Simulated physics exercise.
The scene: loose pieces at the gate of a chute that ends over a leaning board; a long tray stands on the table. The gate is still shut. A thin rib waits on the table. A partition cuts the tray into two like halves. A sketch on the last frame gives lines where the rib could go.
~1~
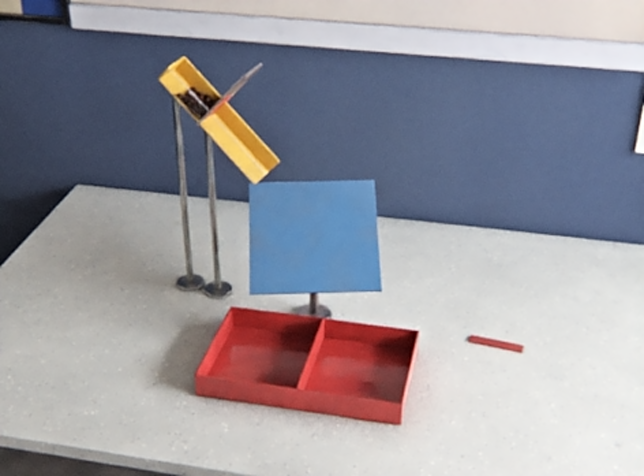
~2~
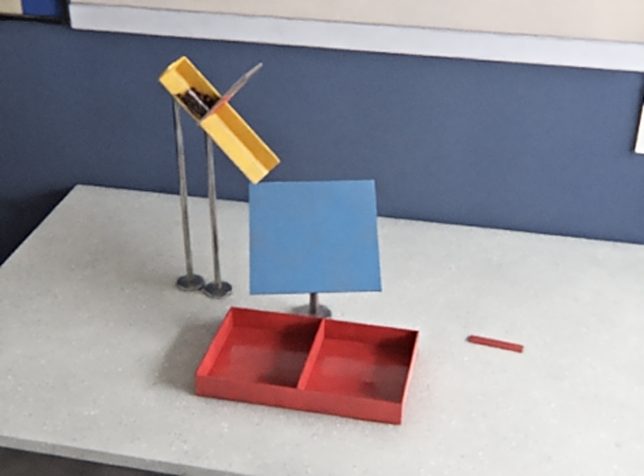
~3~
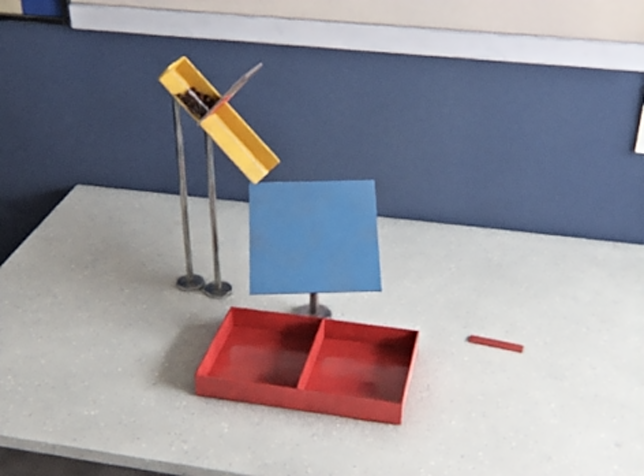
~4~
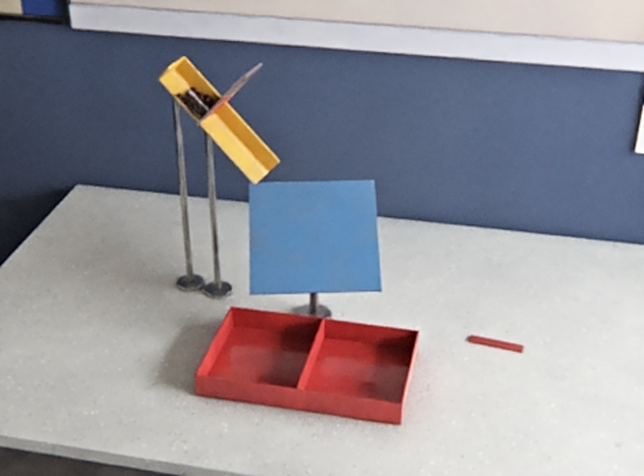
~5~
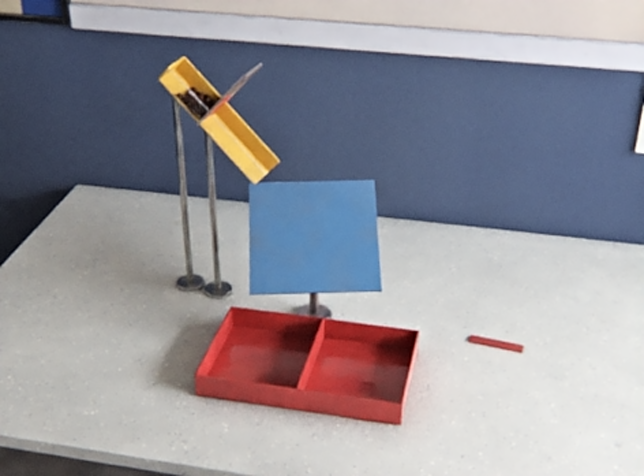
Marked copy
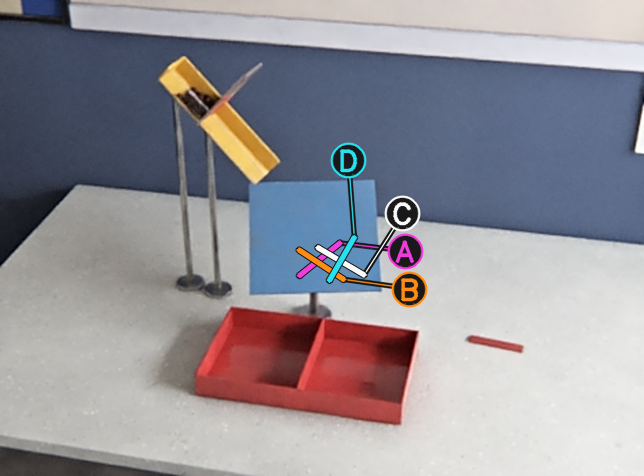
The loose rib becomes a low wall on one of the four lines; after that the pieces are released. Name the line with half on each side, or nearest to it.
The answer is line D.
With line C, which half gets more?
More lands on the right.
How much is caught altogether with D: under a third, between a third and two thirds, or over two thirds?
Line D gives over two thirds.
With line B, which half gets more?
Right.
On the marked copy, line A from (339, 242) to (299, 275); line B from (299, 250) to (343, 279); line C from (317, 247) to (364, 274); line D from (354, 237) to (329, 280).
If A is chosen, of what is caught, the bulk in the left half, a small share in the right.
If B is chosen, of what is caught, a small share in the left half, the bulk in the right.
If C is chosen, of what is caught, close to a quarter in the left half, the bulk in the right.
If D is chosen, of what is caught, close to two thirds in the left half, close to a third in the right.
